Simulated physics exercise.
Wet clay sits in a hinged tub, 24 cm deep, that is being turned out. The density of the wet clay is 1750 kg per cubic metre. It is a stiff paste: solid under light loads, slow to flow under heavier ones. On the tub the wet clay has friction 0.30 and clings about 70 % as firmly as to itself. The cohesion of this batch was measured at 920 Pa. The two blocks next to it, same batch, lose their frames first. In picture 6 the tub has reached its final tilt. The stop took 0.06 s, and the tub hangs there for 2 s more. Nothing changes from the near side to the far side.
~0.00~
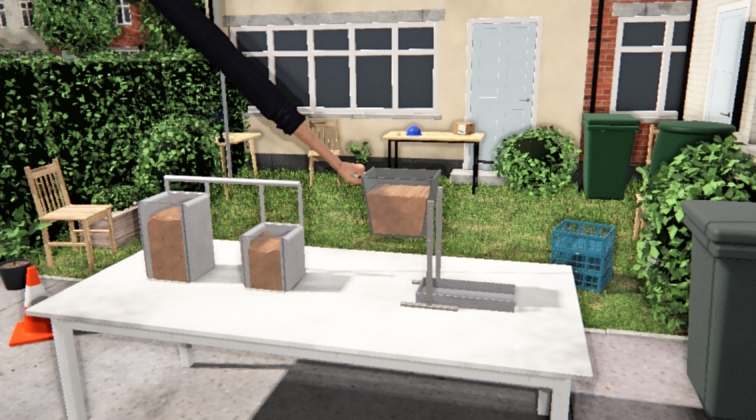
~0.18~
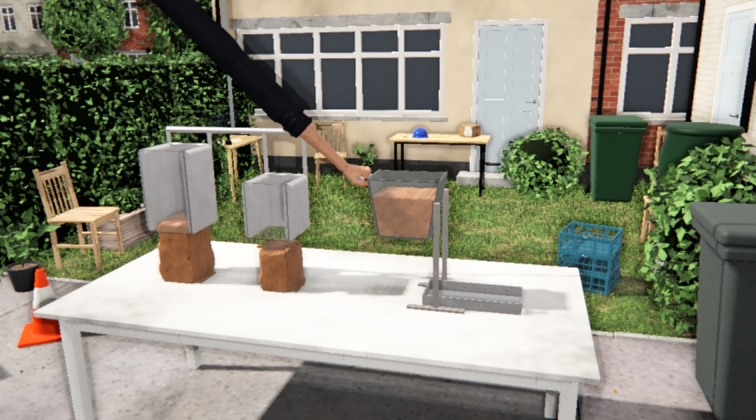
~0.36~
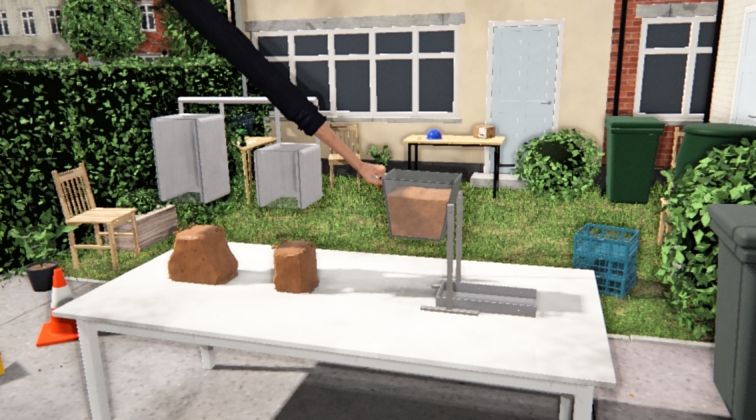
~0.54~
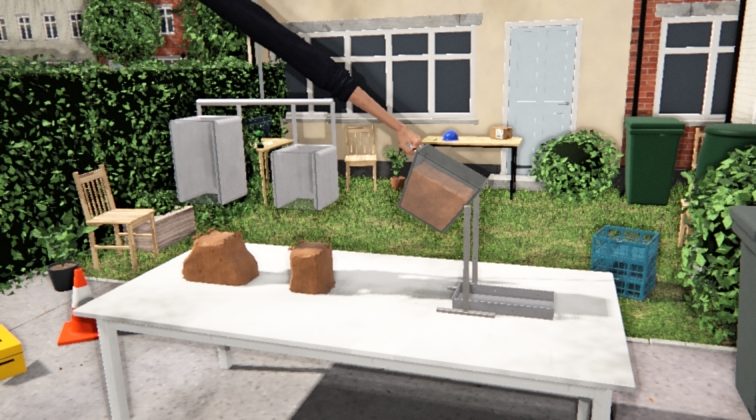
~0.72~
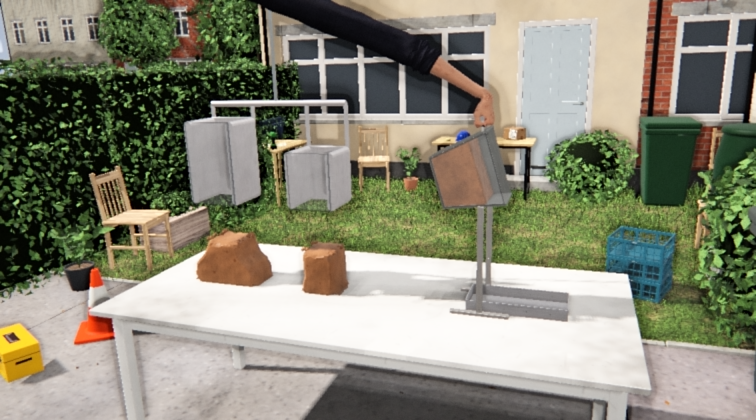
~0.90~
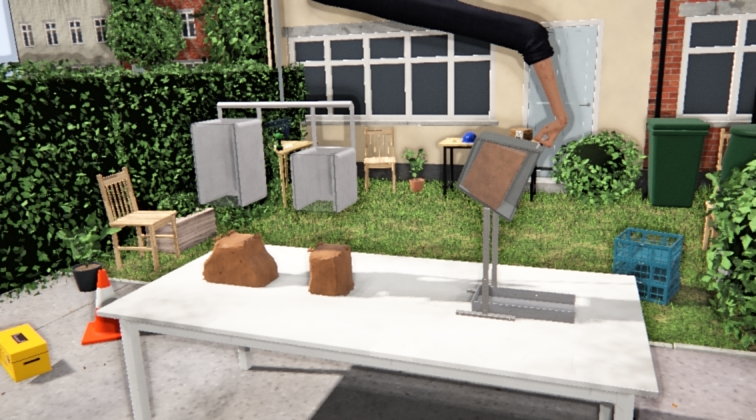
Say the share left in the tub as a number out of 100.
Expect roughly 0 %.
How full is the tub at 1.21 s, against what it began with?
Some 0 per cent.
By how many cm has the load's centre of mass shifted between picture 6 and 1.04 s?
Roughly 12 cm.
After 1.04 s, the tub is at 112 degrees and holds 69 %.
After 1.21 s, the tub is at 112 degrees and holds 0 %.
After 1.38 s, the tub is at 112 degrees and holds 0 %.
After 1.55 s, the tub is at 112 degrees and holds 0 %.
After 2.90 s, at the end, the tub is at 112 degrees and holds 0 %.
